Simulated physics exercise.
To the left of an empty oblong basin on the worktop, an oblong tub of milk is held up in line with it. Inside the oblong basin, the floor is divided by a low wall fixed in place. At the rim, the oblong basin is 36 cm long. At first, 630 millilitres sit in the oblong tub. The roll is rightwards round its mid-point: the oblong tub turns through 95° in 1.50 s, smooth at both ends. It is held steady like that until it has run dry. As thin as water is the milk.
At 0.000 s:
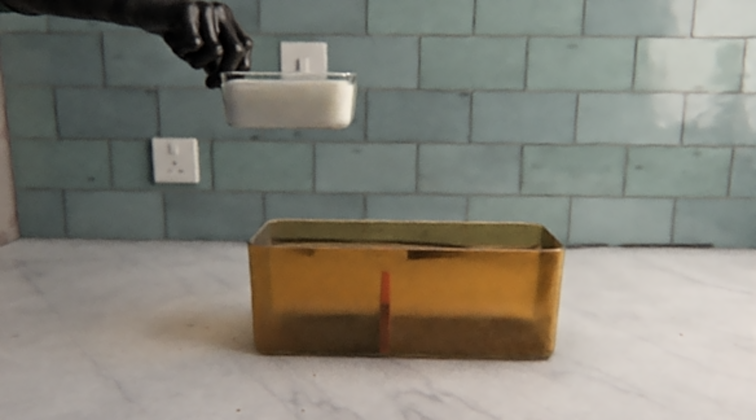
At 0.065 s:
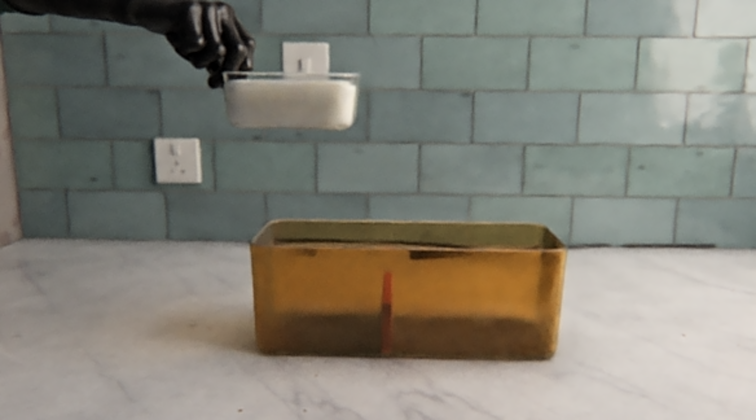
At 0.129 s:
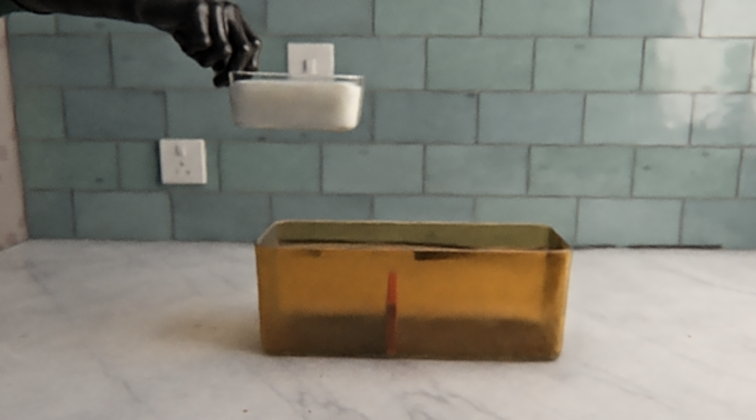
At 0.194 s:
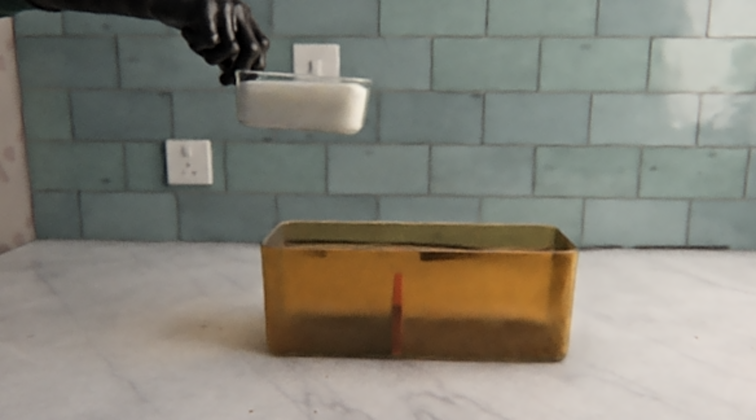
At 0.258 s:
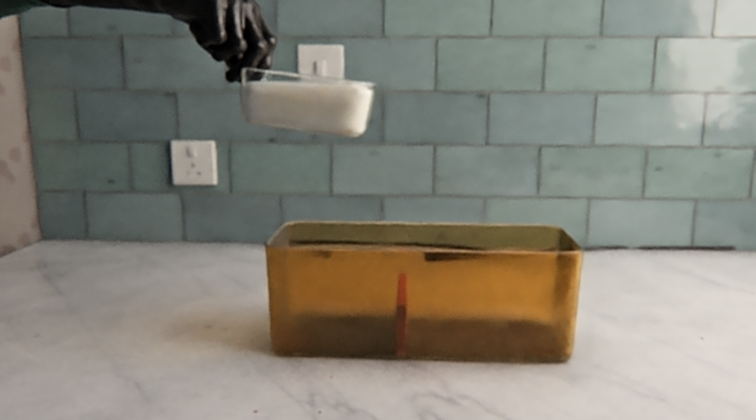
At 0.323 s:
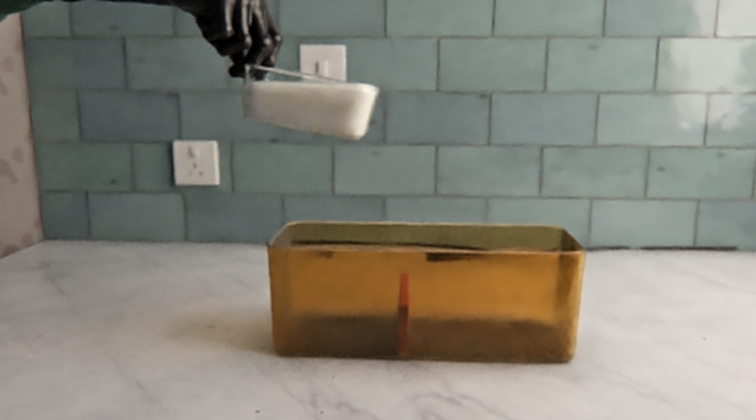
A black-gloved hand slowly tilts a clear tub of milk rightwards above an amber basin.
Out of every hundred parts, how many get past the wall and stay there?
About 73 out of 100.
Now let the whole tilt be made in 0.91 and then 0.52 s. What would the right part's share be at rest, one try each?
75 and 75 %.
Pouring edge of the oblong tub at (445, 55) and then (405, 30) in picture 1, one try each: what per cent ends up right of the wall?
I'd say 95 percent on the first go, 90 percent on the next.
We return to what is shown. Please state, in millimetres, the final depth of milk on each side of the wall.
Roughly 8 mm on the left side and 18 mm on the right side.
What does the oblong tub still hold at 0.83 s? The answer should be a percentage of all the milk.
About 40 percent.
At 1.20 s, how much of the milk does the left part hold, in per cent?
Reading: Approx. 10 per cent.
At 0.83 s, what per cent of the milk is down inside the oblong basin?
Near 24 in a hundred.
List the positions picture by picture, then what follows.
In the first picture, it leans 0°; its right rim is at (355, 76); the milk meets the walls at (232, 82) and (353, 83); the oblong basin's rim runs from (258, 233) to (553, 237); the wall's top is at (386, 287).
In the second picture, it leans 0°; its right rim is at (357, 77); the milk meets the walls at (234, 82) and (355, 84).
In the third picture, it leans 2°; its right rim is at (362, 79); the milk meets the walls at (240, 82) and (360, 85).
In the fourth picture, it leans 4°; its right rim is at (368, 82); the milk meets the walls at (246, 83) and (367, 86).
In the fifth picture, it leans 7°; its right rim is at (374, 86); the milk meets the walls at (252, 83) and (372, 87).
In the sixth picture, it leans 10°; its right rim is at (377, 90); the milk meets the walls at (255, 84) and (376, 87).
After 0.83 s the tilt is 55° and 39 per cent is still to pour, 2 is left of the wall and 22 right of it.
After 1.20 s the tilt is 86° and 9 per cent is still to pour, 9 is left of the wall and 72 right of it.
After 1.58 s the tilt is 95° and 1 per cent is still to pour, 22 is left of the wall and 73 right of it.
After 2.00 s the tilt is 95° and 0 per cent is still to pour, 23 is left of the wall and 73 right of it.
In the end 23 per cent lies left of the wall, 73 right of it and 4 outside.
